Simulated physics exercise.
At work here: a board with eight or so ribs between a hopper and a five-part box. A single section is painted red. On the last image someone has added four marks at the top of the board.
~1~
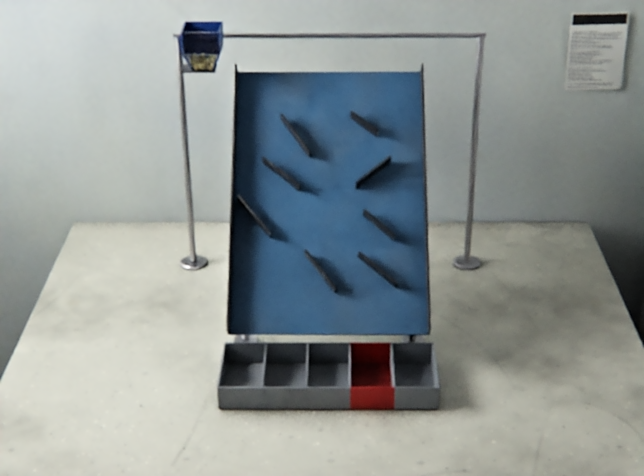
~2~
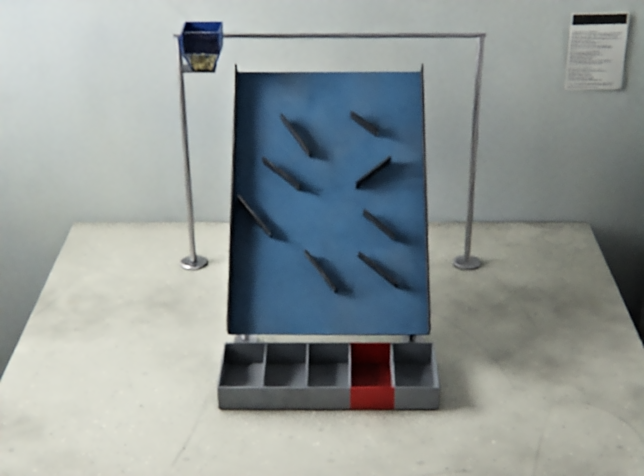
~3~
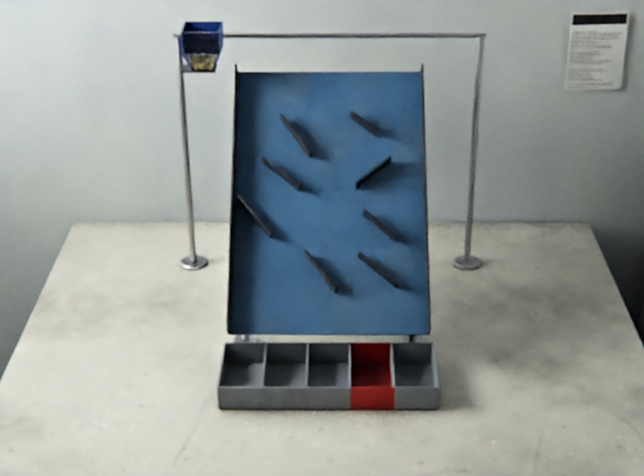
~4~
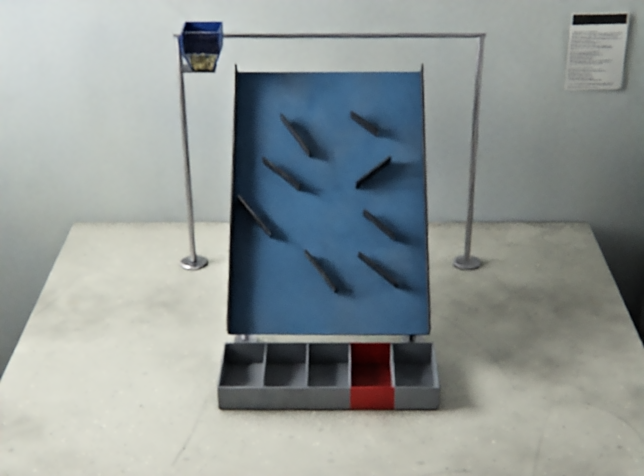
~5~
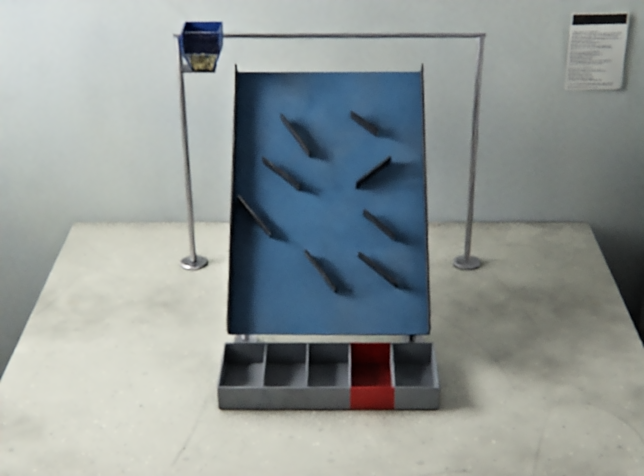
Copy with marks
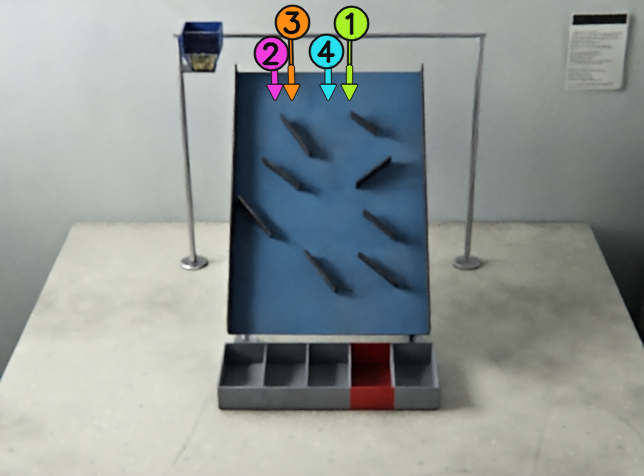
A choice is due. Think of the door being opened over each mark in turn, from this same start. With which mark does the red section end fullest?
Take 4.
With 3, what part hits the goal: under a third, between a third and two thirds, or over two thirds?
Between a third and two thirds.
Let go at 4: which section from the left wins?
The fourth from the left.
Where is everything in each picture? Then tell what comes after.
The first picture shows hopper at (204, 60), soya beans, door shut.
The second picture shows ribs (281, 114) to (310, 152), (351, 111) to (378, 131), (262, 157) to (300, 186).
The third picture shows ribs (356, 183) to (390, 156), (238, 195) to (270, 233), (364, 209) to (395, 235).
The fourth picture shows ribs (305, 250) to (336, 288), (359, 252) to (397, 283).
The fifth picture shows red section at (372, 397), number 4 of 5 from the left.
On the marked copy, mark 1 meets the board at (349, 94); mark 2 meets the board at (275, 94); mark 3 meets the board at (291, 94); mark 4 meets the board at (328, 94).
For mark 1, about a third in the red section, about two thirds in other sections, a stray few outside the box.
For mark 2, about half in the red section, about half in other sections, a stray few outside the box.
For mark 3, about a third in the red section, about half in other sections, a small part outside the box.
For mark 4, most in the red section, about a quarter in other sections, a stray few outside the box.
